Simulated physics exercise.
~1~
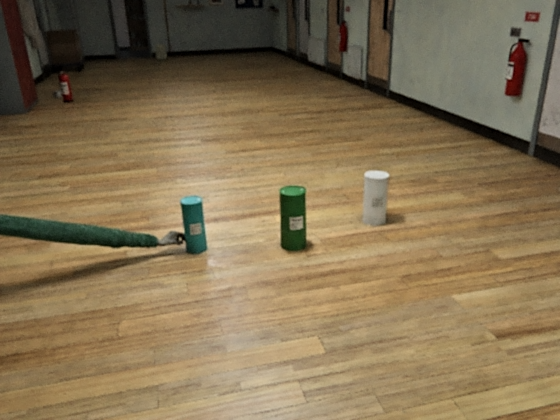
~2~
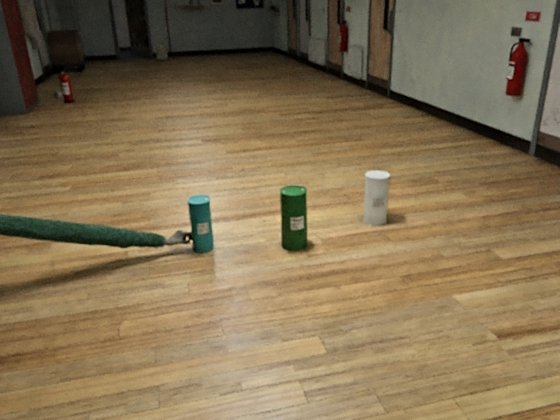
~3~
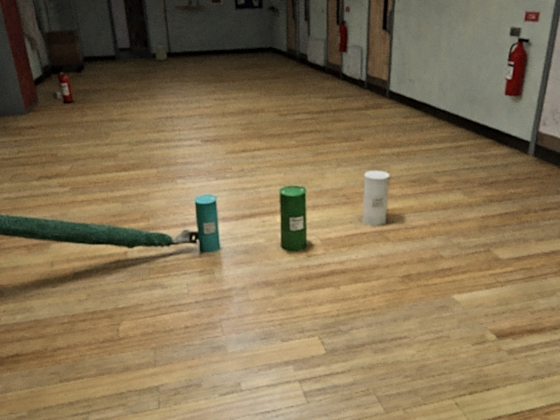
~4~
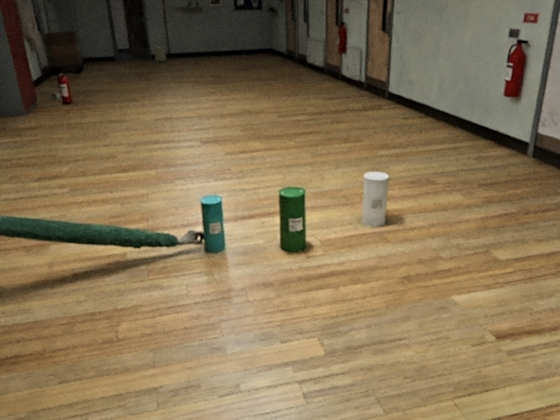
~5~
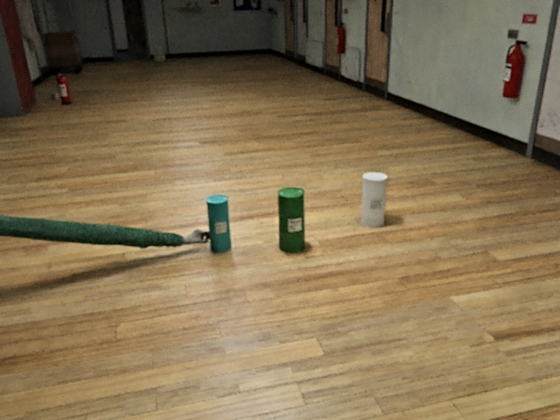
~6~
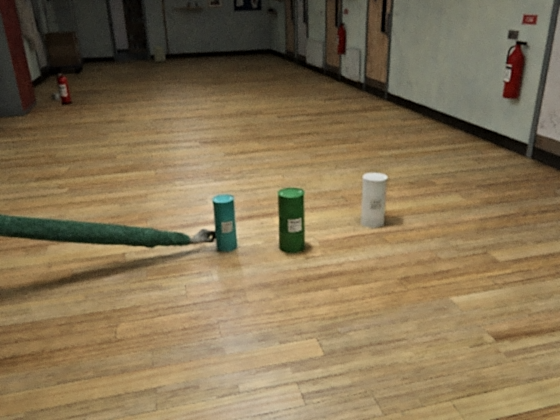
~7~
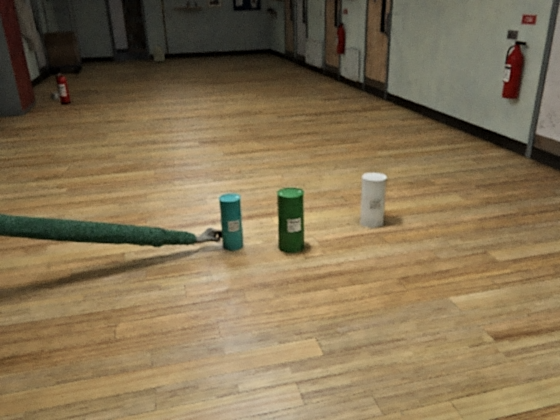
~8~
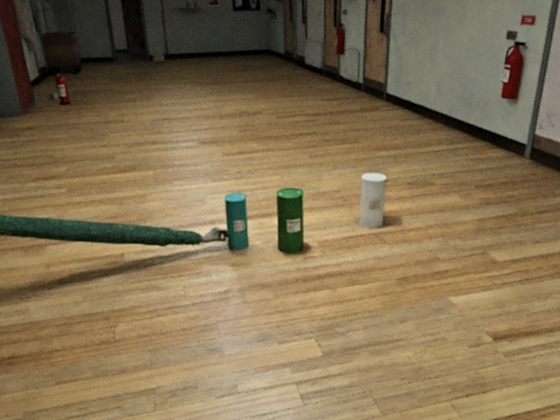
On a wooden floor in a large room, a green-sleeved arm slowly pushing an upright turquoise canister right toward a green one.
